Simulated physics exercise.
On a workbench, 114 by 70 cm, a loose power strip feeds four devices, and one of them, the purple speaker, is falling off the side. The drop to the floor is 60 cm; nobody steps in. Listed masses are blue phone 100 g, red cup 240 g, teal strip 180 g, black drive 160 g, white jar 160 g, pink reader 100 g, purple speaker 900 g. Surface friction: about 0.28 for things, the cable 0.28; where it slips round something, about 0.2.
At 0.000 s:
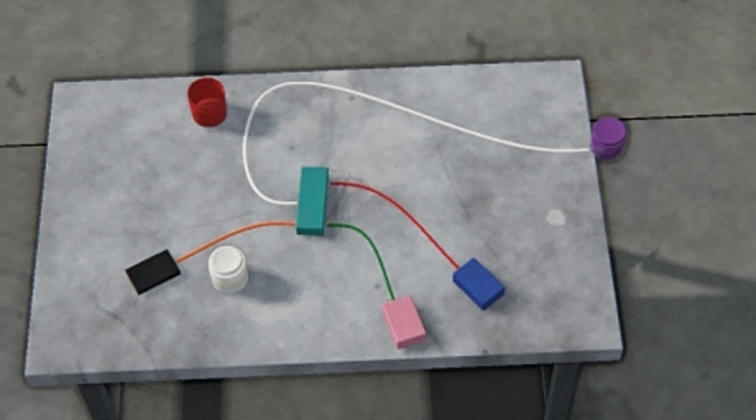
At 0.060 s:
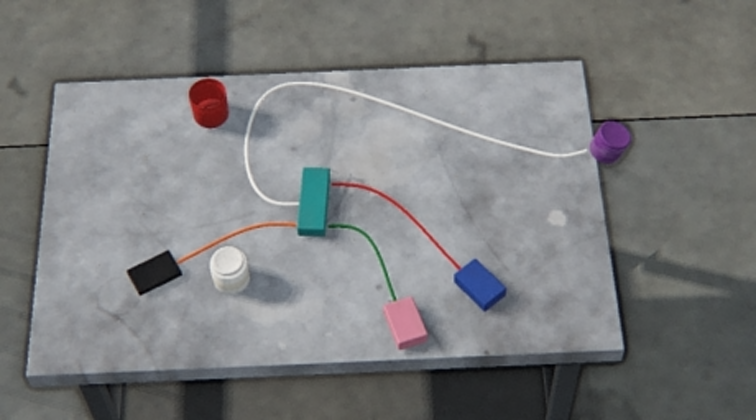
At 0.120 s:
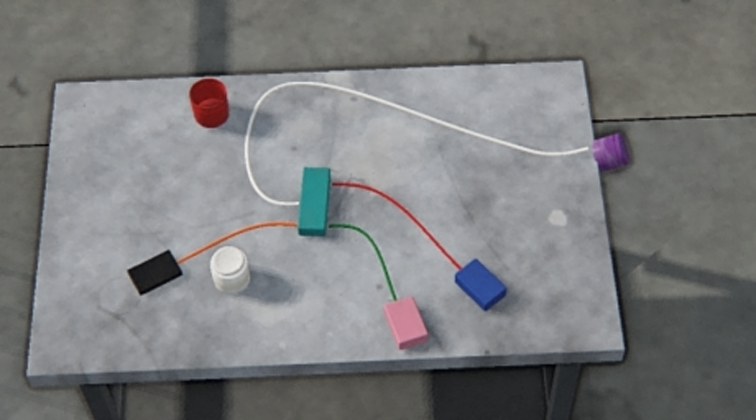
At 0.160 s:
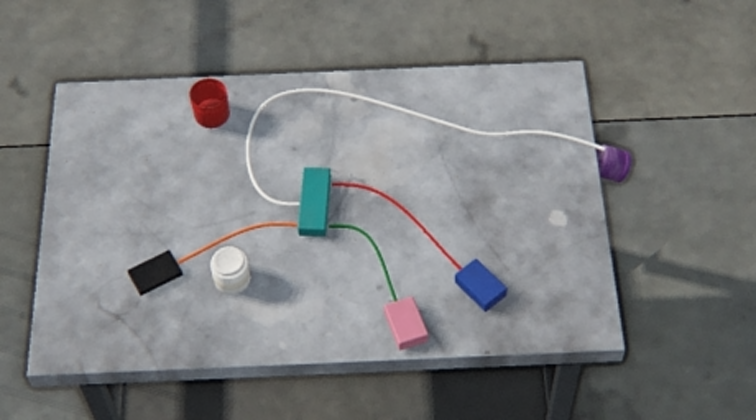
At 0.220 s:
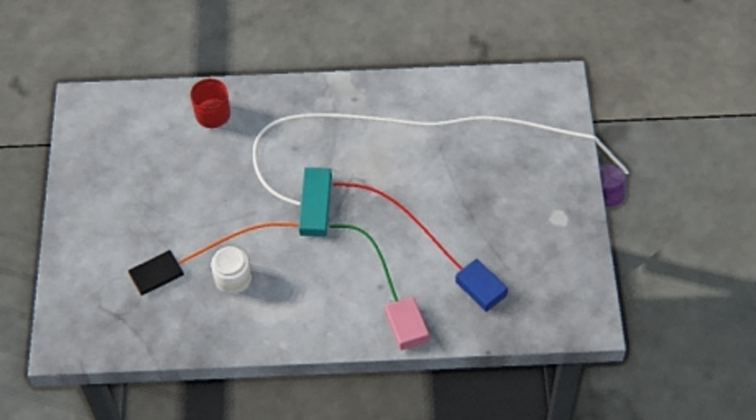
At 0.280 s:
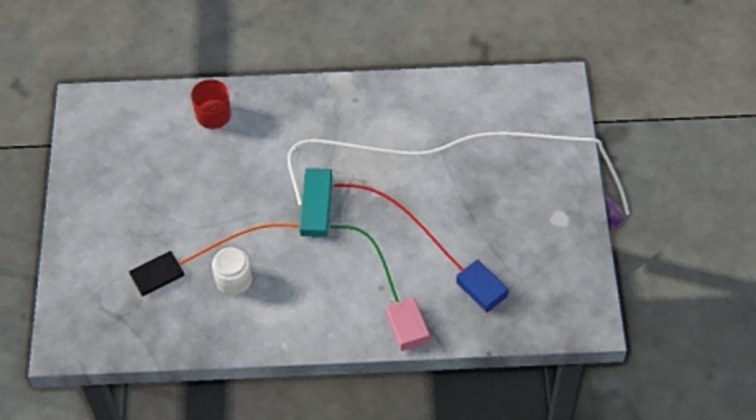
On a gray marbled table, a teal block is linked by cords to black, pink and blue blocks and to a purple cylinder at the right edge. The cylinder tips over the side and sinks lower, drawing the looping white cable rightward and flatter while everything else stays nearly still.
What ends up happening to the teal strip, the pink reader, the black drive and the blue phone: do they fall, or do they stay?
In the end: Teal strip - stays put; pink reader - stays put; black drive - stays put; blue phone - stays put.
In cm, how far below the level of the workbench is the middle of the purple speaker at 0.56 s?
Roughly 55 centimetres.
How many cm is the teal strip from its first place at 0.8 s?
Some 22 cm.
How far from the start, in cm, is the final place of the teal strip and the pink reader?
About 22 cm and 2 cm.
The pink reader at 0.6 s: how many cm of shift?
2 centimetres or so.
At 0.6 s, the strip's end of the white cable at (393, 263); black drive 33 cm off its start, teal strip 18 cm off its start, pink reader 2 cm off its start.
At 0.8 s, the strip's end of the white cable at (411, 281); black drive 64 cm off its start, teal strip 23 cm off its start, pink reader 2 cm off its start.
At 1.1 s, the strip's end of the white cable at (412, 277); black drive 73 cm off its start at (488, 144), teal strip 22 cm off its start at (399, 261), pink reader 2 cm off its start at (400, 316).
At 1.4 s, the strip's end of the white cable at (412, 277); black drive 73 cm off its start, teal strip 22 cm off its start, pink reader 2 cm off its start.
At 2.6 s, the strip's end of the white cable at (412, 277); black drive 73 cm off its start at (488, 144), teal strip 22 cm off its start at (399, 261), pink reader 2 cm off its start at (400, 316), blue phone 0 cm off its start at (483, 282).
